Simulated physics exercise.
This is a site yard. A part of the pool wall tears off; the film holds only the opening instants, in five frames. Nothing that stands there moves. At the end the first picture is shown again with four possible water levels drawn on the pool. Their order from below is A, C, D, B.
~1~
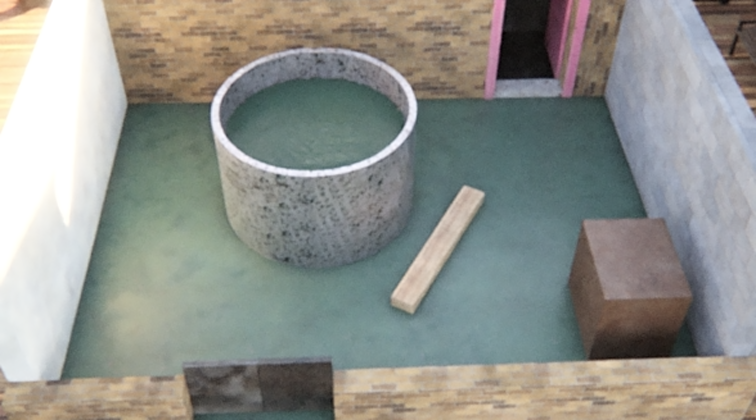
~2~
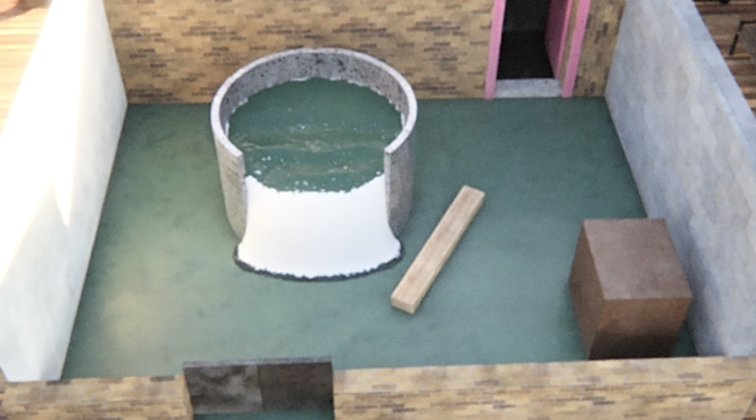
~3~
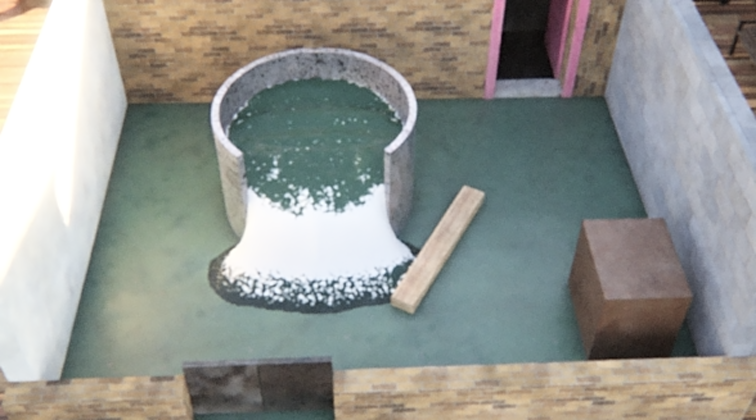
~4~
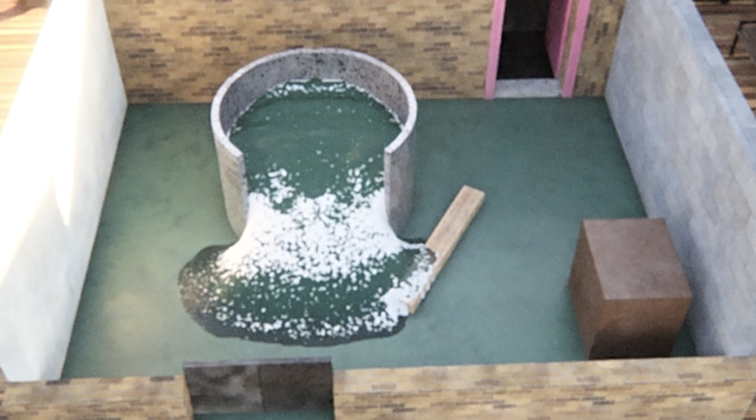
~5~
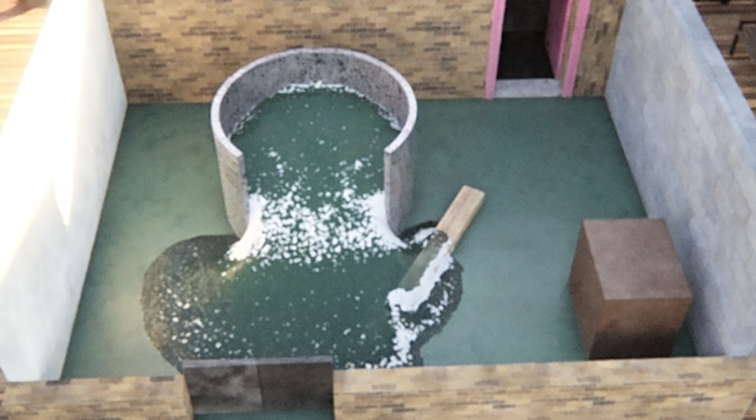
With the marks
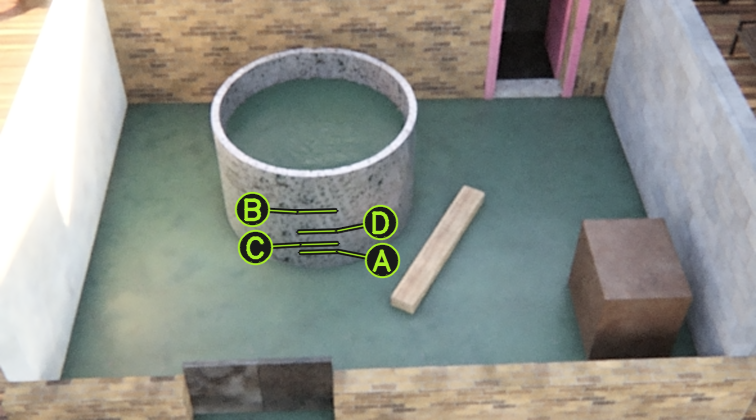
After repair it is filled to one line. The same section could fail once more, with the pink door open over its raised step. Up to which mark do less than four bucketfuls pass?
Use mark D.
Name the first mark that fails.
It is B.
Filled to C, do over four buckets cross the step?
No, that is safe.
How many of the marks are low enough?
Three.
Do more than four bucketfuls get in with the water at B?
Yes, that goes wrong.
In lime, A at (319, 251); B at (316, 211); C at (318, 244); D at (317, 231); from the bottom up A, C, D, B.
With A, nothing gets over.
With B, about 11 bucketfuls get in.
With C, nothing gets over.
With D, a splash gets over, under a bucket.
